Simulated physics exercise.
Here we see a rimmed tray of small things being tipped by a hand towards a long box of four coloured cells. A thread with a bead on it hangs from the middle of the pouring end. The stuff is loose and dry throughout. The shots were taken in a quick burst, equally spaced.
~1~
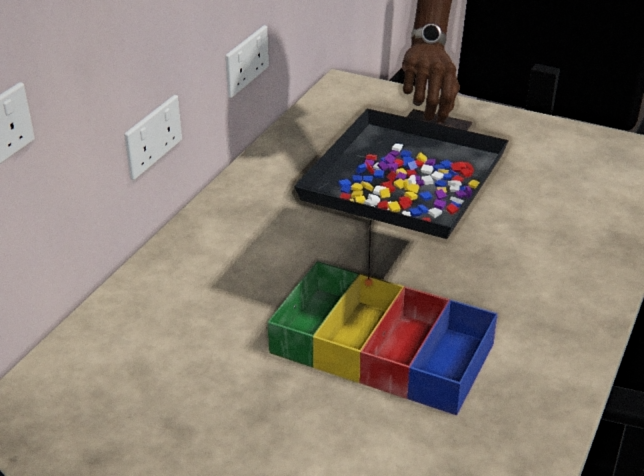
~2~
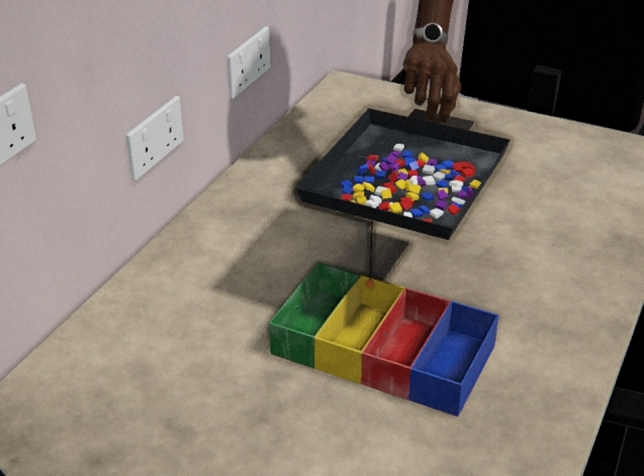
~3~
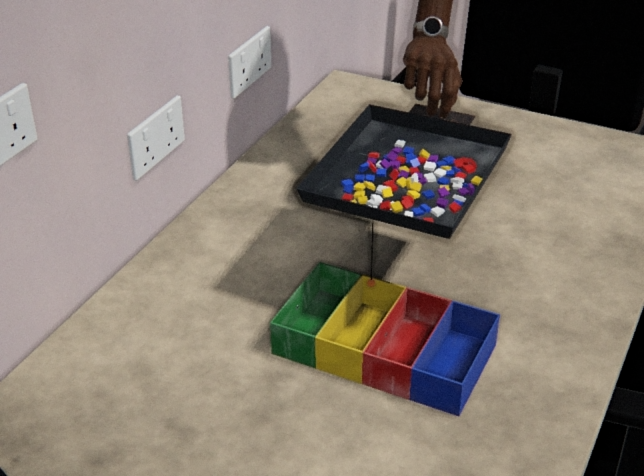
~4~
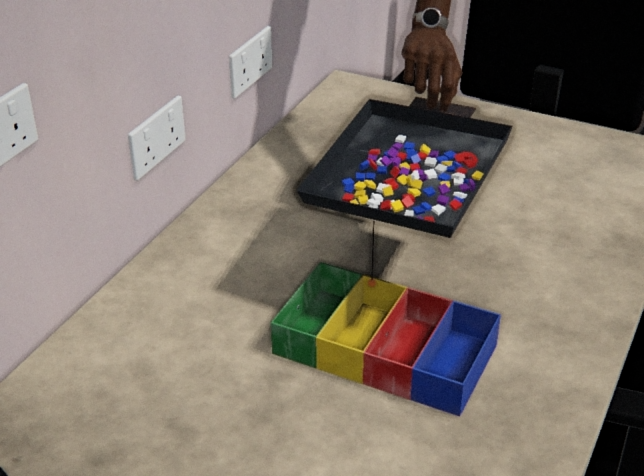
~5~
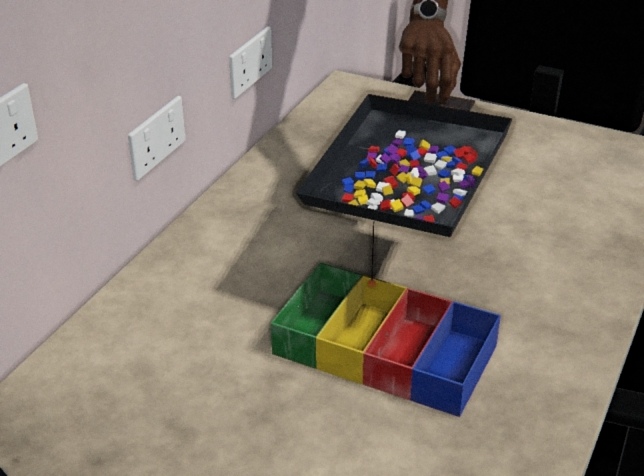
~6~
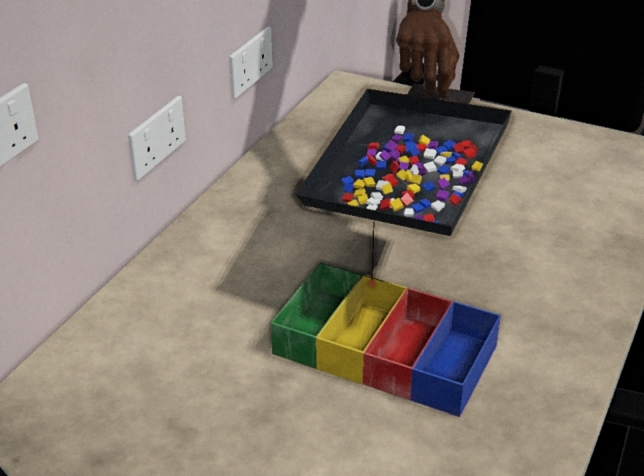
A dark rimmed tray of small loose pieces in white, red, blue, yellow and purple sits above a beige tabletop, seen from above beside a pale wall with sockets. Below it stands a box with green, yellow, red and blue cells from left to right, a thread hanging between them. A hand wearing a watch slowly raises the tray's far edge, tilting it slightly, while the pieces barely shift.
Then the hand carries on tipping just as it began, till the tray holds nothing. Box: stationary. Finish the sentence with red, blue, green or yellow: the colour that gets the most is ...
... Green.
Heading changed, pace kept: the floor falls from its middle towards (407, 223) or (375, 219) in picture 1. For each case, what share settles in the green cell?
Case one 0 %; case two 30 %.
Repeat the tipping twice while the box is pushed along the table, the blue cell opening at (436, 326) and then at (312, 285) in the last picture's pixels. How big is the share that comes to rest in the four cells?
Close to 100 per cent, followed by close to 70 per cent.
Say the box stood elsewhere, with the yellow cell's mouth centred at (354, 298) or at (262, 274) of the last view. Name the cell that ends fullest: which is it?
So the first one goes to the green cell and the second to the red cell.
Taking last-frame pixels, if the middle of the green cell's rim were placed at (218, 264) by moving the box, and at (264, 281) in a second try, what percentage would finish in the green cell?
It would be near 0 per cent first and near 0 per cent second.
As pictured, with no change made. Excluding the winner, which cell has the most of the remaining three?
The second spot goes to that yellow cell.
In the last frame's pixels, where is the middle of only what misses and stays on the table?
Those pieces end up centred close to (281, 304).
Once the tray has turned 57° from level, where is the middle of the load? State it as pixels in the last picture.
I'd put it at about (367, 197).
Soon, tray tipped steeply; all on the tray.
A while on, tray tipped right over; about two thirds on the tray; a small part in the green cell; a stray few in the yellow cell; about a quarter falling or outside the box.
Towards the end, tray tipped past a quarter turn; about two thirds in the green cell; about a quarter in the yellow cell; about a quarter falling or outside the box.
Finally, tray tipped past a quarter turn; about two thirds in the green cell; about a quarter in the yellow cell; none in the blue cell; none in the red cell; about a quarter outside the box.
